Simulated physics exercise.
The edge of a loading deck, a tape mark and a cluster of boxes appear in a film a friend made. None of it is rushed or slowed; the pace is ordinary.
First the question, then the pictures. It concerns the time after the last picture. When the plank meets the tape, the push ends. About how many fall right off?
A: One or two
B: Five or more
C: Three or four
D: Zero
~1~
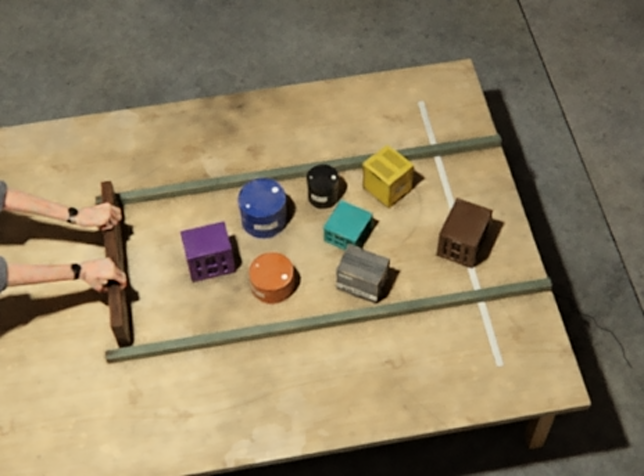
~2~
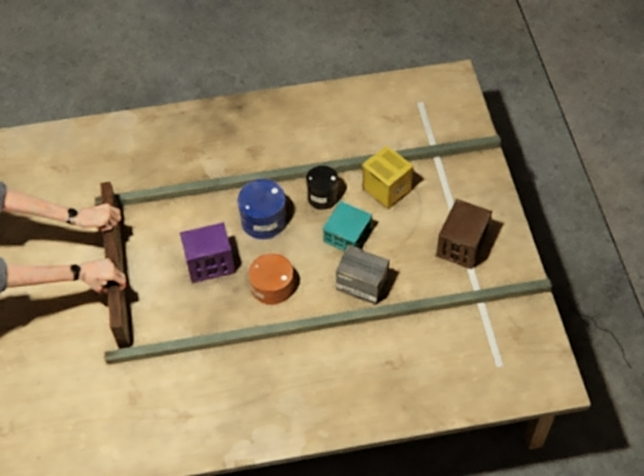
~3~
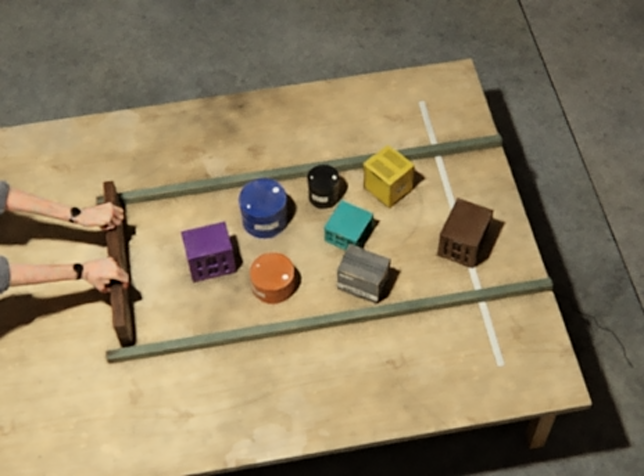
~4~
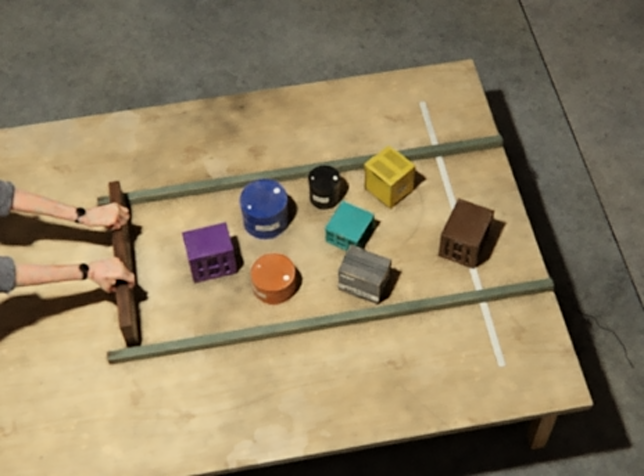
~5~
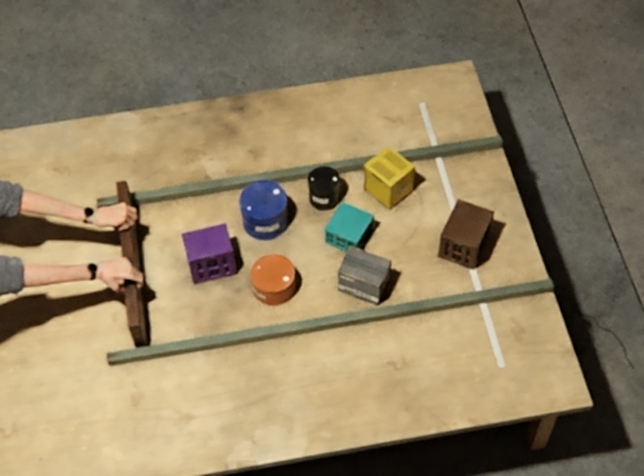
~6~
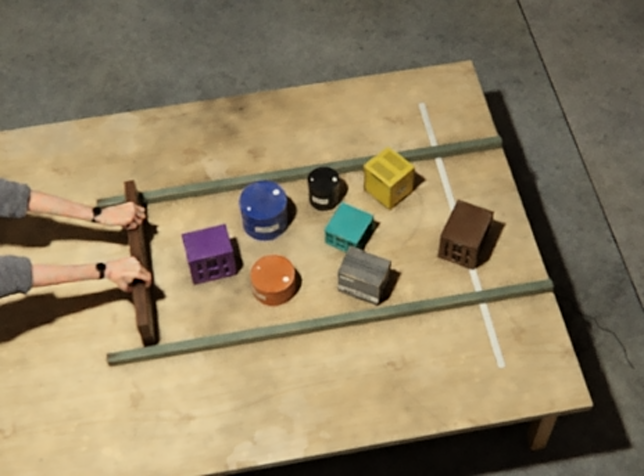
One or two (A).
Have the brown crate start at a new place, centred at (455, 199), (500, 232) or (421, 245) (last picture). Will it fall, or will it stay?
In that order, it slips off; slips off; slips off.
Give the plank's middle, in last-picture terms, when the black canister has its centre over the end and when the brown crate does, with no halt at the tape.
(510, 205) and then (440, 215), give or take.
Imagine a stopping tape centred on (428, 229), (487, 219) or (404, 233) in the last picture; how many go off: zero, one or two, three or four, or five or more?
Taking the places in the order asked: None at all, then either three or four, then zero.
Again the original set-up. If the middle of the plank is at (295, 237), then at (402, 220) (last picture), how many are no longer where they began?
I get 6 at the one place and 8 at the other.
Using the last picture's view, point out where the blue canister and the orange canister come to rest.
For the blue canister it's (476, 186), and for the orange canister it's (494, 254).
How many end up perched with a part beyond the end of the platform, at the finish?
The overhang total is 3.
Early on, none off yet; brown crate at rest near (466, 235); yellow tote at rest near (389, 179); grey box at rest near (364, 276).
A while later, none off yet; brown crate at rest near (466, 235); yellow tote travelled a little near (401, 177); grey box travelled about its own width near (398, 275).
Further along, none off yet; brown crate travelled about its own width near (495, 230); yellow tote travelled well along near (461, 165); grey box travelled well along near (479, 264).
Finally, the number that fall off is one or two; lost, brown crate.
